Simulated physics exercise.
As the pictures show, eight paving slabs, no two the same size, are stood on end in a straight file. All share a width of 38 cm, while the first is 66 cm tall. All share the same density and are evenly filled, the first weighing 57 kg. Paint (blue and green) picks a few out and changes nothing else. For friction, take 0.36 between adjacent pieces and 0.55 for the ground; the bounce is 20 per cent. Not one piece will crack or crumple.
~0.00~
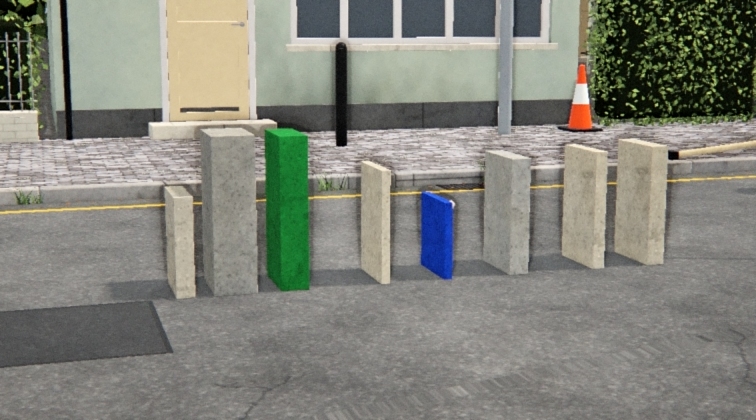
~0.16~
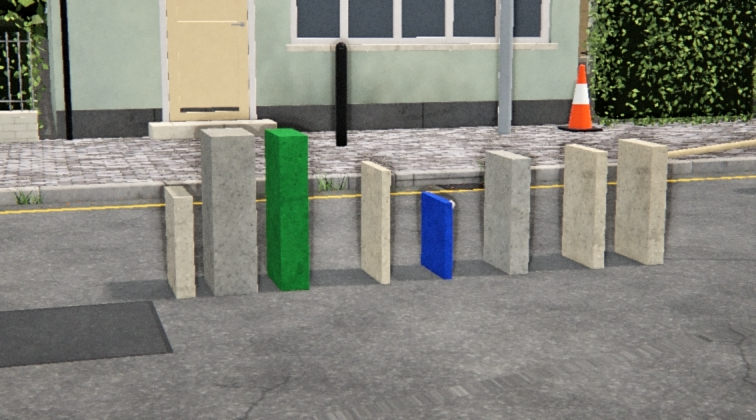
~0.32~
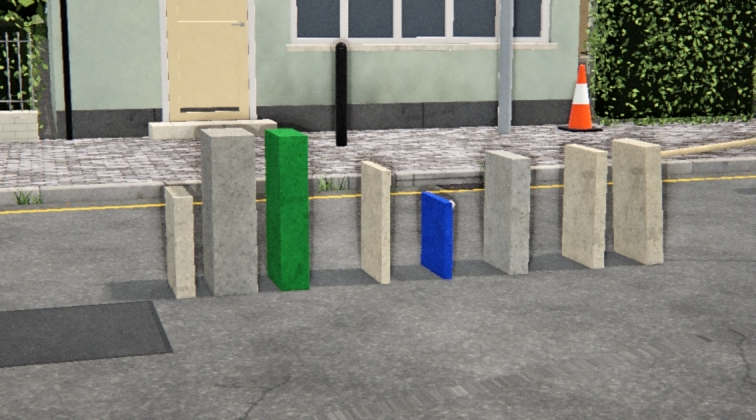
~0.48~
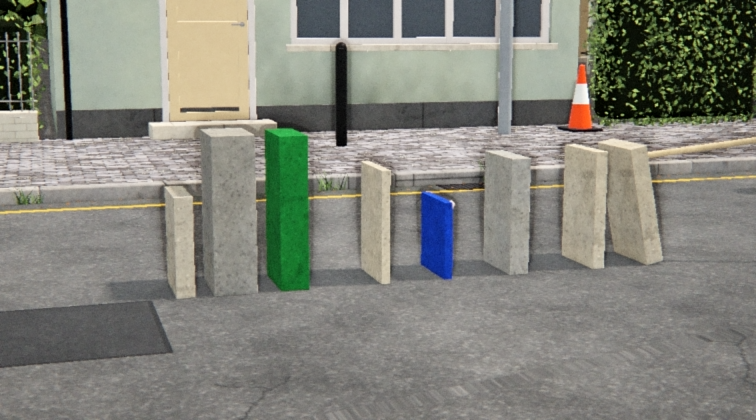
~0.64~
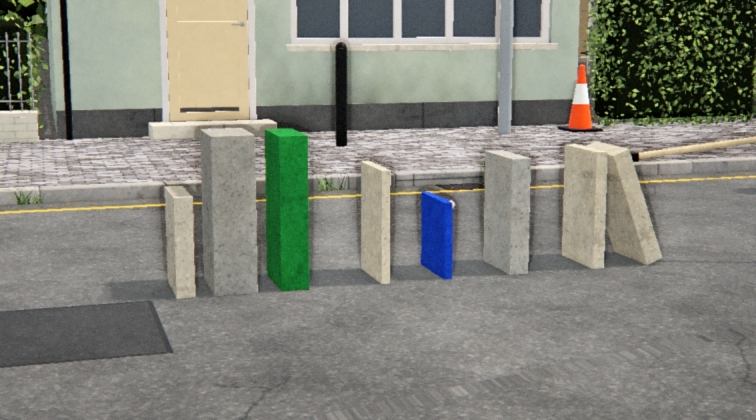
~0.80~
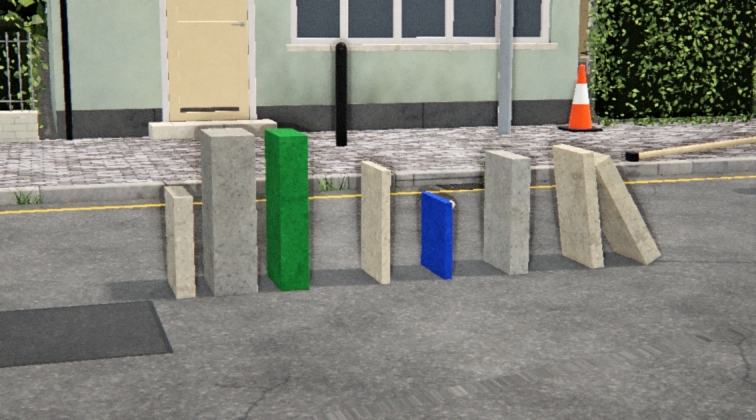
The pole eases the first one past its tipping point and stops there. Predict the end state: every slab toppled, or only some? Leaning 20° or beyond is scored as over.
Only some have toppled.
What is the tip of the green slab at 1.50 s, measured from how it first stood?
Measured against how it began, the tilt is near 0 degrees.
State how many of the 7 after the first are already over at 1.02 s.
I count 1 at that moment.
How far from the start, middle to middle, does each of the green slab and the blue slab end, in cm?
Green ends up 10 cm away; blue ends up 30 cm away.
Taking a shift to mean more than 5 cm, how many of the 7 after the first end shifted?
By my tally, the number that shifted is 5.
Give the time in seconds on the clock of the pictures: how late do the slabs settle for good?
About 2.5 s.
After 1.02 s, 1 of the 7 other slabs over.
After 1.28 s, 2 of the 7 other slabs over; blue slab 12° from how it stood.
After 1.50 s, 4 of the 7 other slabs over; blue slab lying flat.
In the end (2.6 s), 4 of the 7 other slabs over; blue slab lying flat; green slab 7° from how it stood. Three left standing. From the last view, middles, blue slab near (398, 268), green slab near (277, 207).
